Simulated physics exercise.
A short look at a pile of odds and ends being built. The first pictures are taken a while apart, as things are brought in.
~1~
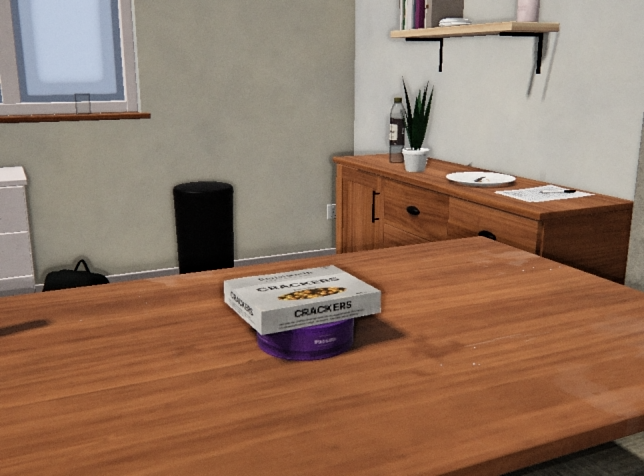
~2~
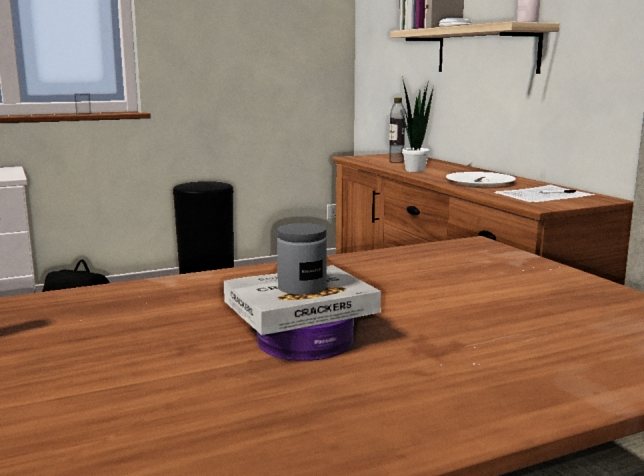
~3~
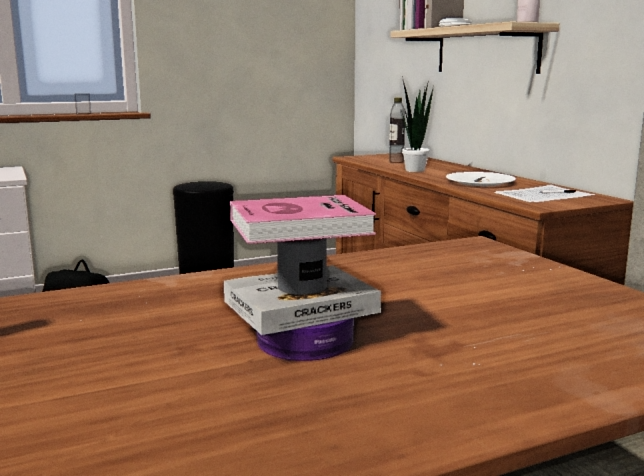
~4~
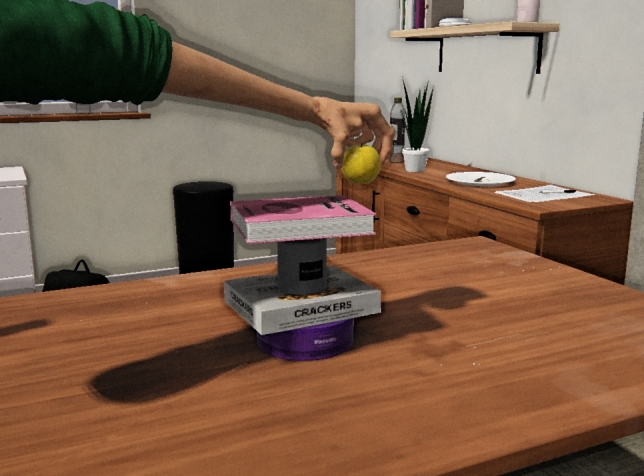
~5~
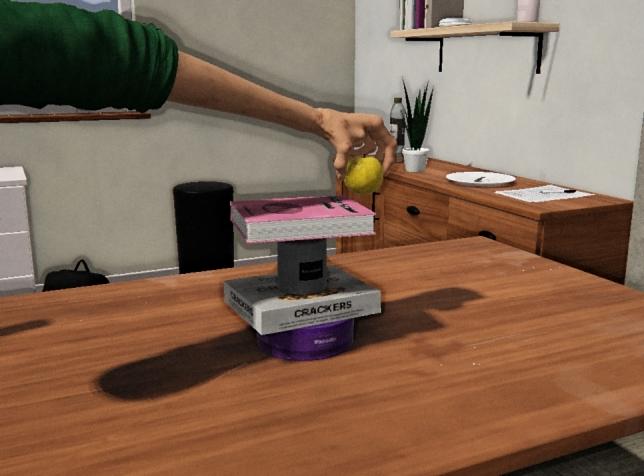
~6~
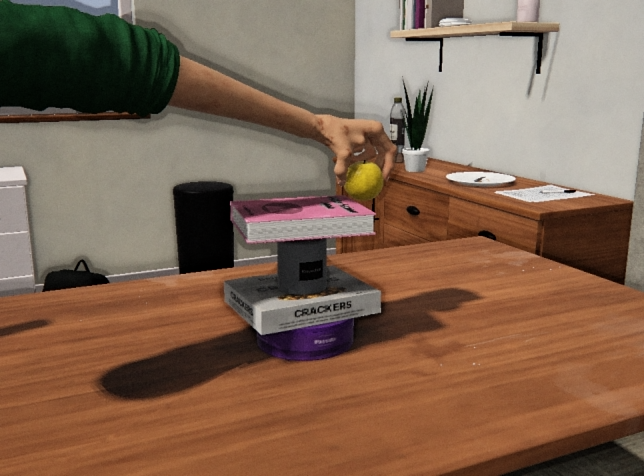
Green-sleeved arm lowering a yellow apple slightly at a pink book's right edge, after grey jar and book top white cracker packet.
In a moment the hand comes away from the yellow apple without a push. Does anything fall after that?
It gives way.
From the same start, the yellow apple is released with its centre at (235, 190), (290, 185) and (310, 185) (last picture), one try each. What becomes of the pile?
First try: It comes apart; second try: It keeps its balance; third try: It holds.
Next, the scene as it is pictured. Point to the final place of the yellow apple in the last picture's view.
At about (402, 307).
Then, 0.30 s after the last picture, yellow apple now fallen.
Then, 0.40 s after the last picture, things are still on the move.
At rest, fallen, yellow apple; the other 5 in place. Seen from the same camera at the end, yellow apple near (402, 308). The pile loses its balance.
